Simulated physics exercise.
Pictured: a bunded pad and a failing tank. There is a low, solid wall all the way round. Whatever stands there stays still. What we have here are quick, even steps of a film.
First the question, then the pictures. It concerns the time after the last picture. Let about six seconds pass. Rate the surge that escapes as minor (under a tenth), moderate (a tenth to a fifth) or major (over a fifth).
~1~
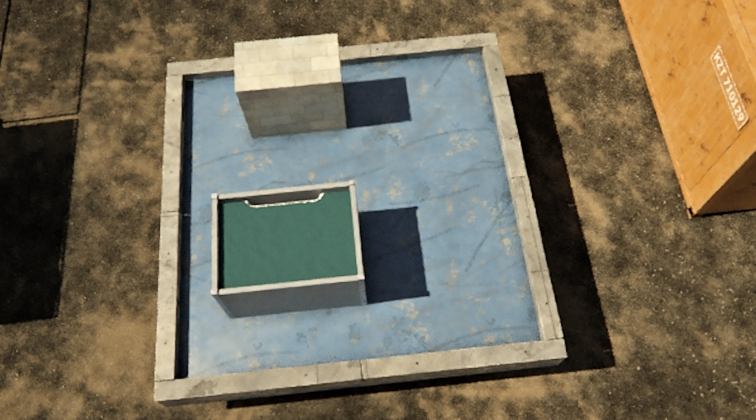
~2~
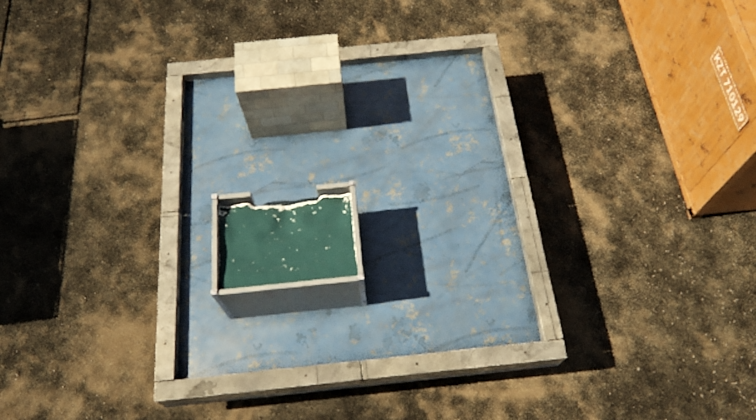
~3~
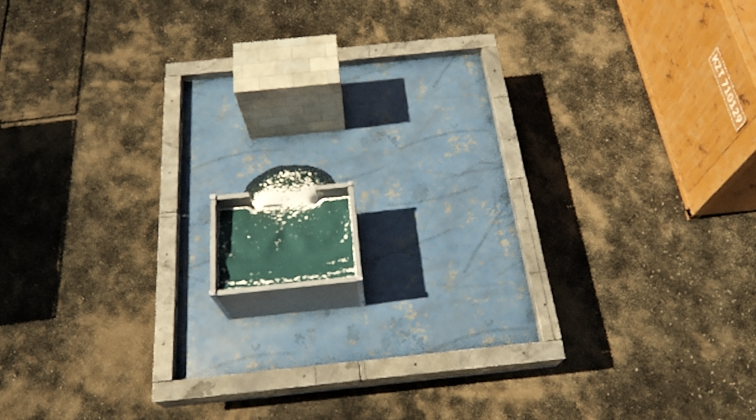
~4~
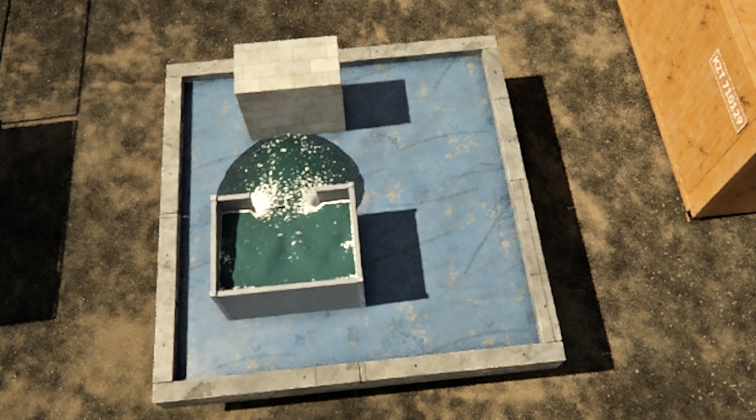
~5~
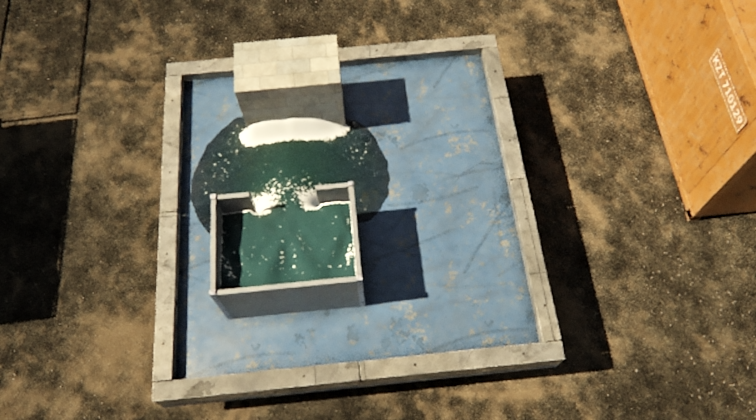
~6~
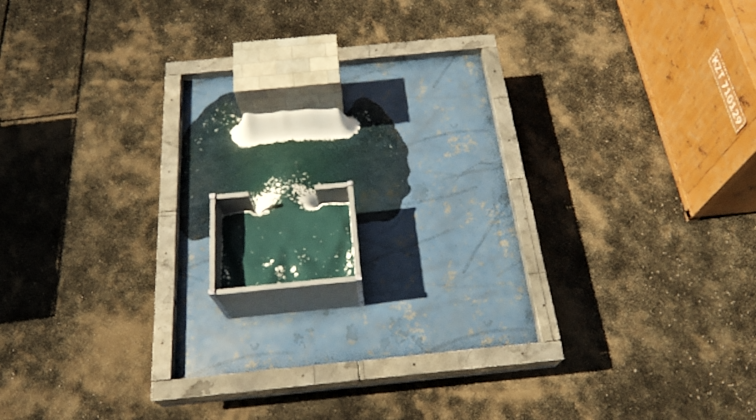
It is a moderate surge.
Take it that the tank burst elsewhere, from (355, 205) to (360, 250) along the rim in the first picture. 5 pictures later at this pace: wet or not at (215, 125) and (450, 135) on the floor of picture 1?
Result: Unreached / swamped.
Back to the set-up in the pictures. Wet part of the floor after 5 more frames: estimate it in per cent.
It comes out near 40 percent.
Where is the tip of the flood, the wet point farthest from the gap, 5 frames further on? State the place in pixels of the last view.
Near (464, 60).
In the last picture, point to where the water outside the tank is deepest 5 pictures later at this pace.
Somewhere near (306, 134).
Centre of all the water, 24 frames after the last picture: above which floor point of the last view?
At roughly (336, 178).
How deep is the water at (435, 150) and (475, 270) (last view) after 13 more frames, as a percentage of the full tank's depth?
Taking them in turn: 6 in a hundred, then 0 in a hundred.
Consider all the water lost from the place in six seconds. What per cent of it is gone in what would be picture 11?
Roughly 0 %.
A moment on, water covers 35 % of the floor; the low wall has let 0 % over.
Next, water covers 35 % of the floor; the low wall has let 0 % over.
Then, water covers 55 % of the floor; the low wall has let 8 % over.
Later, water covers 70 % of the floor; the low wall has let 12 % over.
In the end, water covers 85 % of the floor; the low wall has let 12 % over.
